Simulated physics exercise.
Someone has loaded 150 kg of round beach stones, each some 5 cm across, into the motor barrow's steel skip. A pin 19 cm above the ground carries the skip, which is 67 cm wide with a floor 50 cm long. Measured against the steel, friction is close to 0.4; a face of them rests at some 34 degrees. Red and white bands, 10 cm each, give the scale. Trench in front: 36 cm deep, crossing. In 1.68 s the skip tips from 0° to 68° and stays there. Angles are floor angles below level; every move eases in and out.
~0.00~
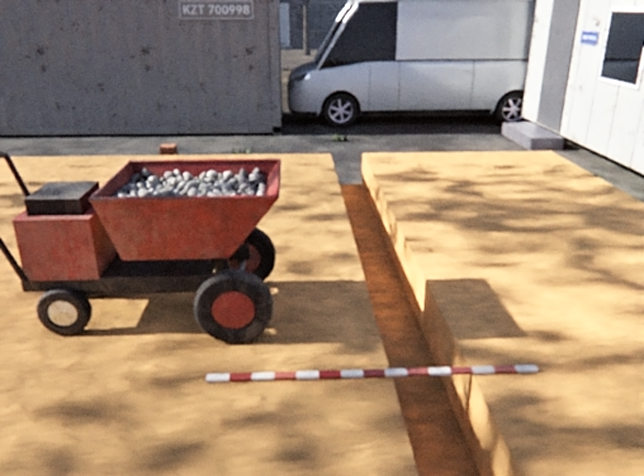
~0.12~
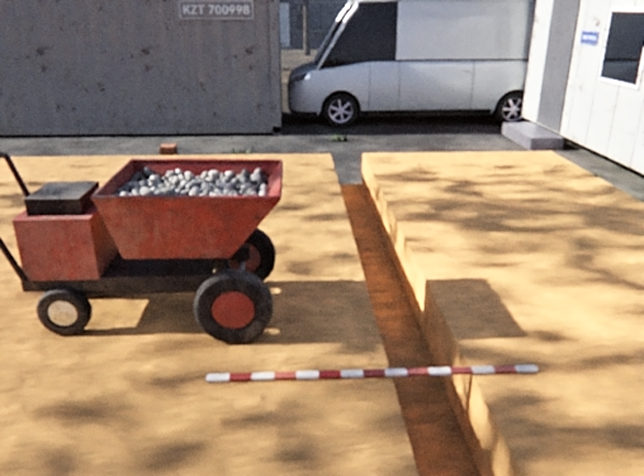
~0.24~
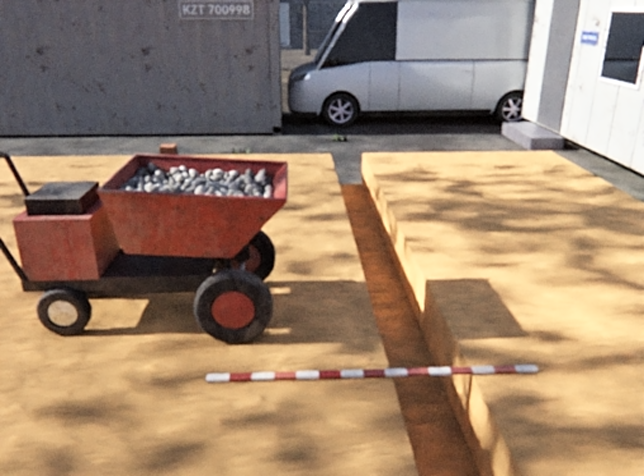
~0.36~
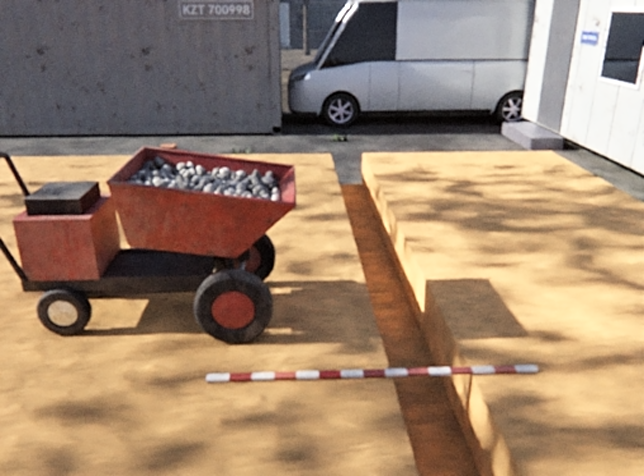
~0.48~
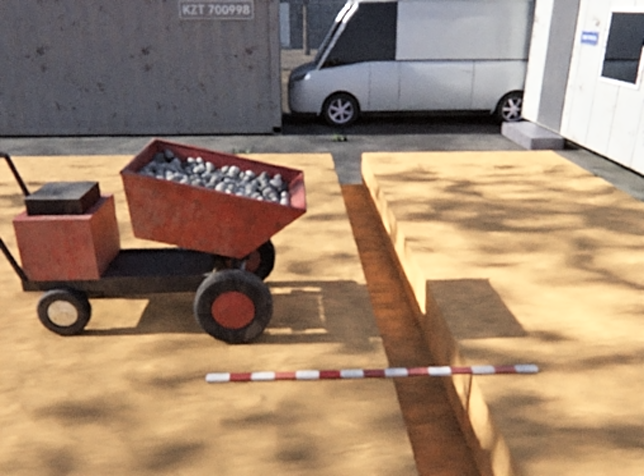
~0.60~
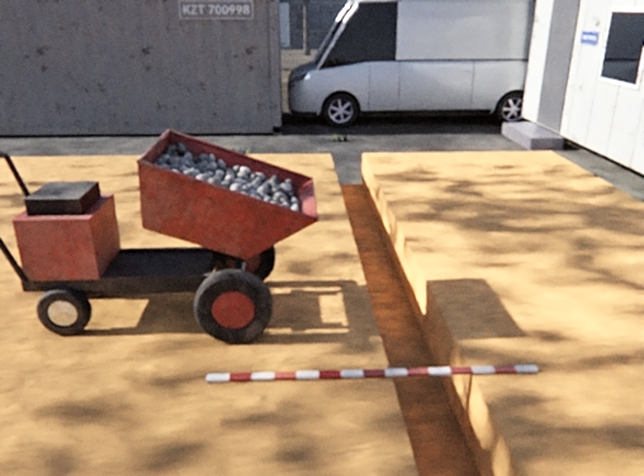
Sunlit yard with a narrow trench, a red motor barrow's skip of rounded grey stones tilting gradually forward to the right.
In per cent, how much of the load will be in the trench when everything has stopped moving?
Around 98 per cent of it.
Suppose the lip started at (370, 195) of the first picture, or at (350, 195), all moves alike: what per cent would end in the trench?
Some 35 and some 55 per cent, in that order.
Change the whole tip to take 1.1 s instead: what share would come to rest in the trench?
My guess is near 100 percent.
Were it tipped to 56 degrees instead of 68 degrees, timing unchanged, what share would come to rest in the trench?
Roughly 60%.
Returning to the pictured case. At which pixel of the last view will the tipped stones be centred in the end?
I'd point to around (402, 346).
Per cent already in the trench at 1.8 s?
Some 40 per cent.
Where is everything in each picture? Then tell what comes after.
Lip at (278, 197), floor tilted 0°, highest stones at (208, 181), in the first frame.
The skip is at 1°, its lip at (280, 198); the top of the load is at (174, 179); the stones move at 0.1 m/s on average, in the second frame.
The skip is at 4°, its lip at (287, 201); the top of the load is at (142, 178); the stones move at 0.3 m/s on average, in the third frame.
Lip at (296, 205), floor tilted 8°, highest stones at (149, 172); the stones move at 0.3 m/s on average, in the fourth frame.
The skip is at 13°, its lip at (306, 211); the top of the load is at (158, 163); the stones move at 0.4 m/s on average, in the fifth frame.
Lip at (318, 220), floor tilted 20°, highest stones at (171, 156); the stones move at 0.5 m/s on average, in the sixth frame.
After 1.3 s the floor is at 57°; 100 % in the skip; the foremost stones are at (359, 262).
After 1.8 s the floor is at 68°; 53 % in the skip, 4 % short of the trench, 42 % in the trench; the foremost stones are at (430, 355).
After 2.1 s the floor is at 68°; 25 % in the skip, 5 % short of the trench, 71 % in the trench; the foremost stones are at (430, 350).
After 4.1 s the floor is at 68°; 0 % in the skip, 2 % short of the trench, 98 % in the trench; the foremost stones are at (430, 339).
